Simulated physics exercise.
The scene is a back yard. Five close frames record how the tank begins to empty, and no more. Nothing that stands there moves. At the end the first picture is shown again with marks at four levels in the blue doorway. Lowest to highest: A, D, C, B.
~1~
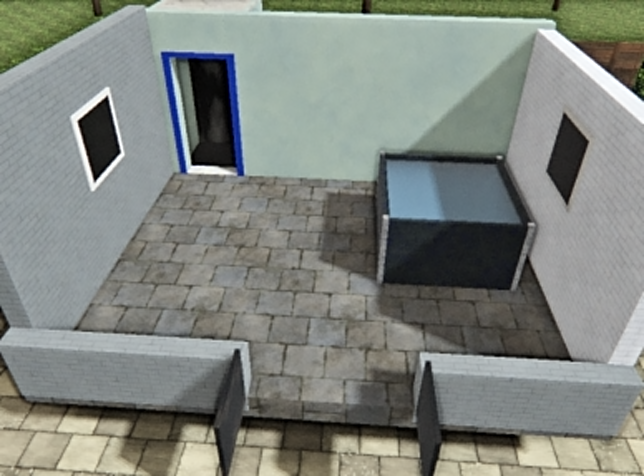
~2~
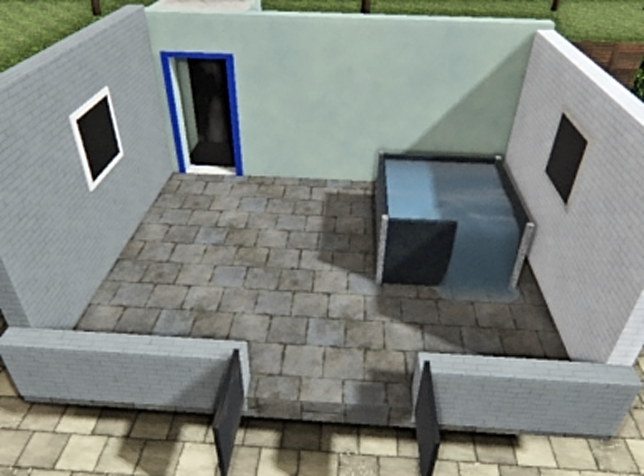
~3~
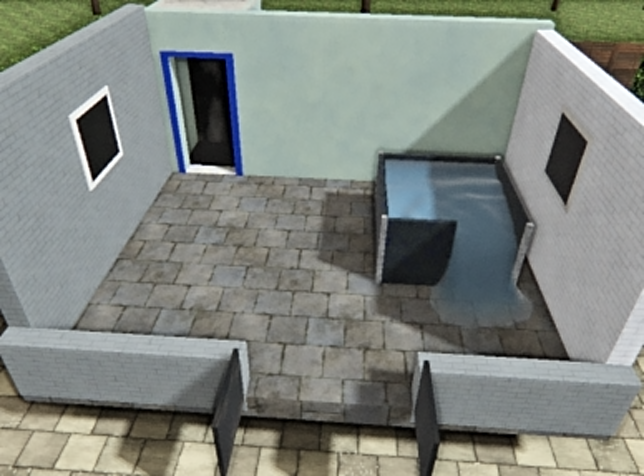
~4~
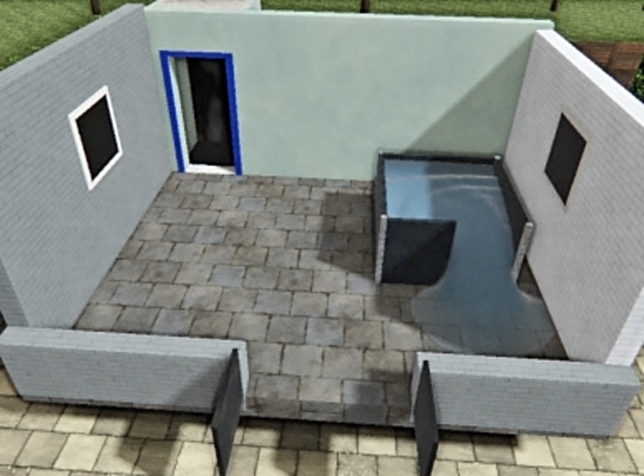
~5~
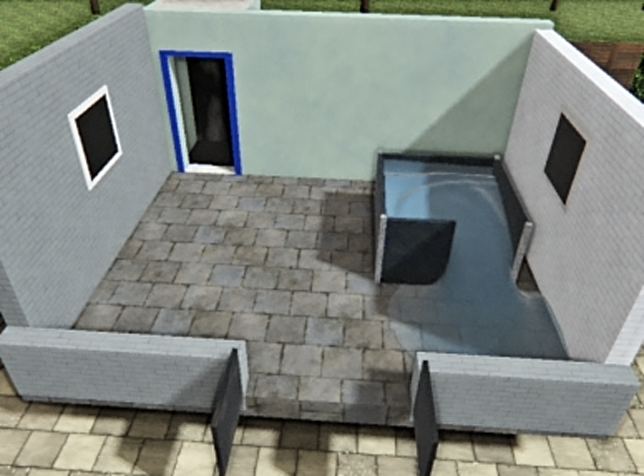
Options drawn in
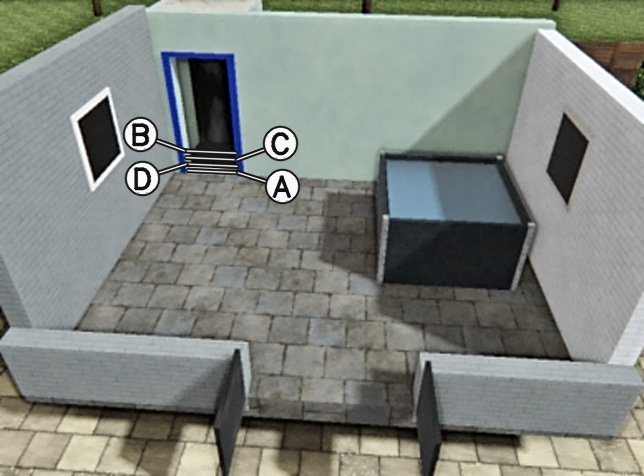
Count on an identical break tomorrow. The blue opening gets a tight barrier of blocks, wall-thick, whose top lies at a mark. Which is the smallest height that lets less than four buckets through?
D.
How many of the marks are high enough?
Three.
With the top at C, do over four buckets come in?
No.
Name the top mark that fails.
That is mark A.
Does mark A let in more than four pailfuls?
Yes, that goes wrong.
On the marked copy, A at (212, 171); B at (210, 151); C at (211, 158); D at (211, 165); from the bottom up A, D, C, B.
If A is chosen, some 15 bucketfuls get in.
If B is chosen, nothing gets over.
If C is chosen, nothing gets over.
If D is chosen, nothing gets over.
